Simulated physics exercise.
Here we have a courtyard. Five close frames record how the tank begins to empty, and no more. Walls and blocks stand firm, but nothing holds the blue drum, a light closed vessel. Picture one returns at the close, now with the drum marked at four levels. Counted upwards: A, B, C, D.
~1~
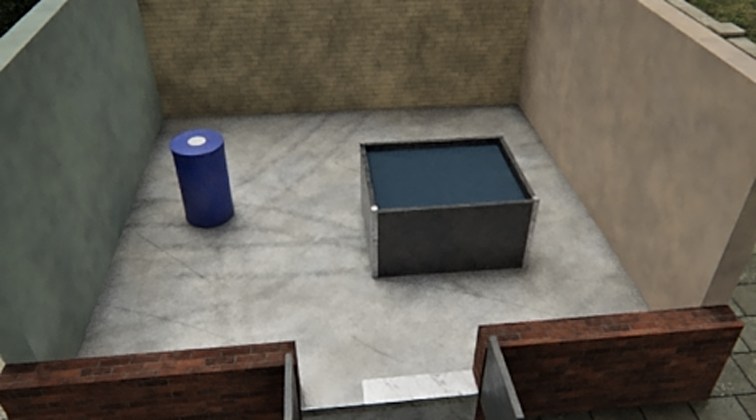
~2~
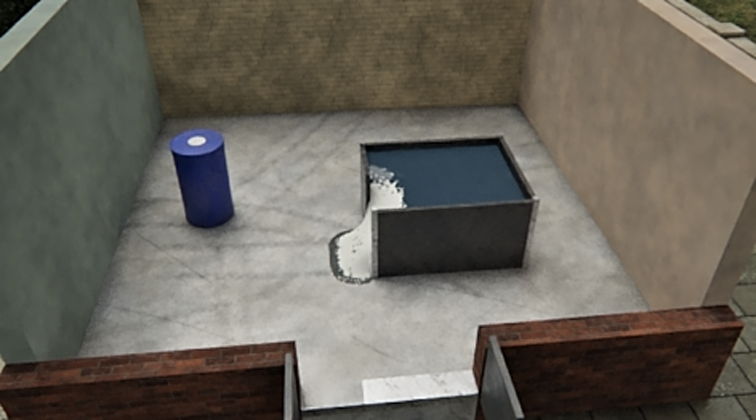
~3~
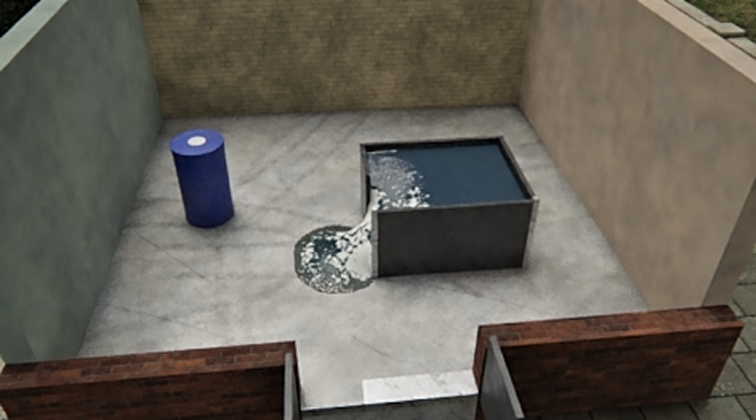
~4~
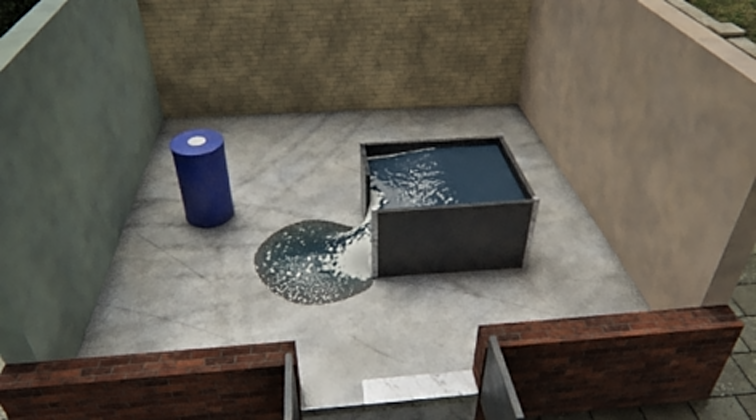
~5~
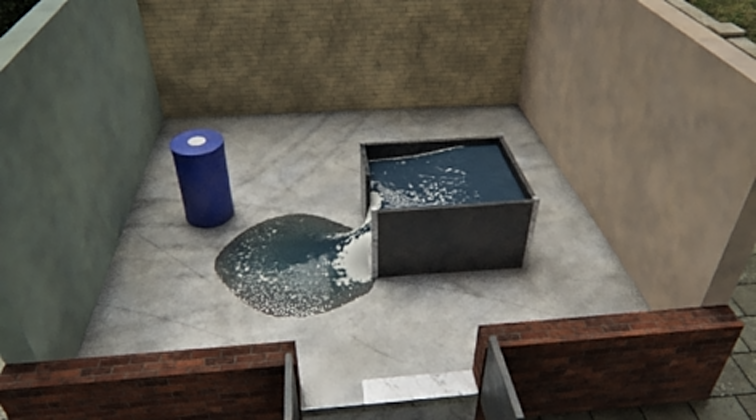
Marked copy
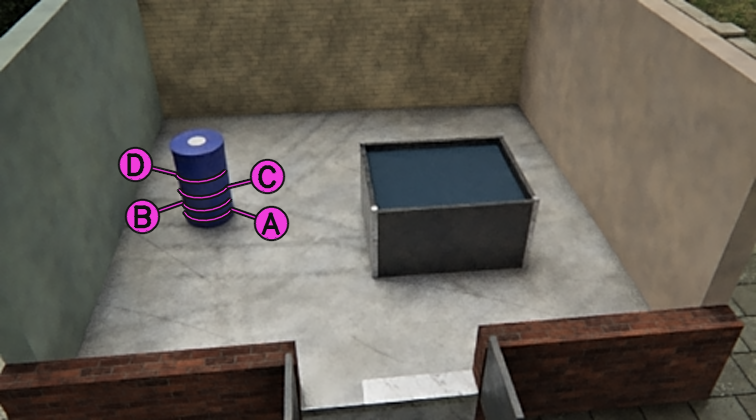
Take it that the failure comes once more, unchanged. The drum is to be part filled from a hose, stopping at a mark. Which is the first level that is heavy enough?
B.
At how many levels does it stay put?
Three.
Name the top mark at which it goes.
That is mark A.
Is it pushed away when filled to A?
Yes.
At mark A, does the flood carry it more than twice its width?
No.
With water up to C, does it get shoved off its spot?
No, not at all.
In magenta, A at (206, 220); B at (204, 210); C at (201, 197); D at (198, 181); from the bottom up A, B, C, D.
With A, it is pushed about its own width away.
With B, it does not move.
With C, it does not move.
With D, it does not move.
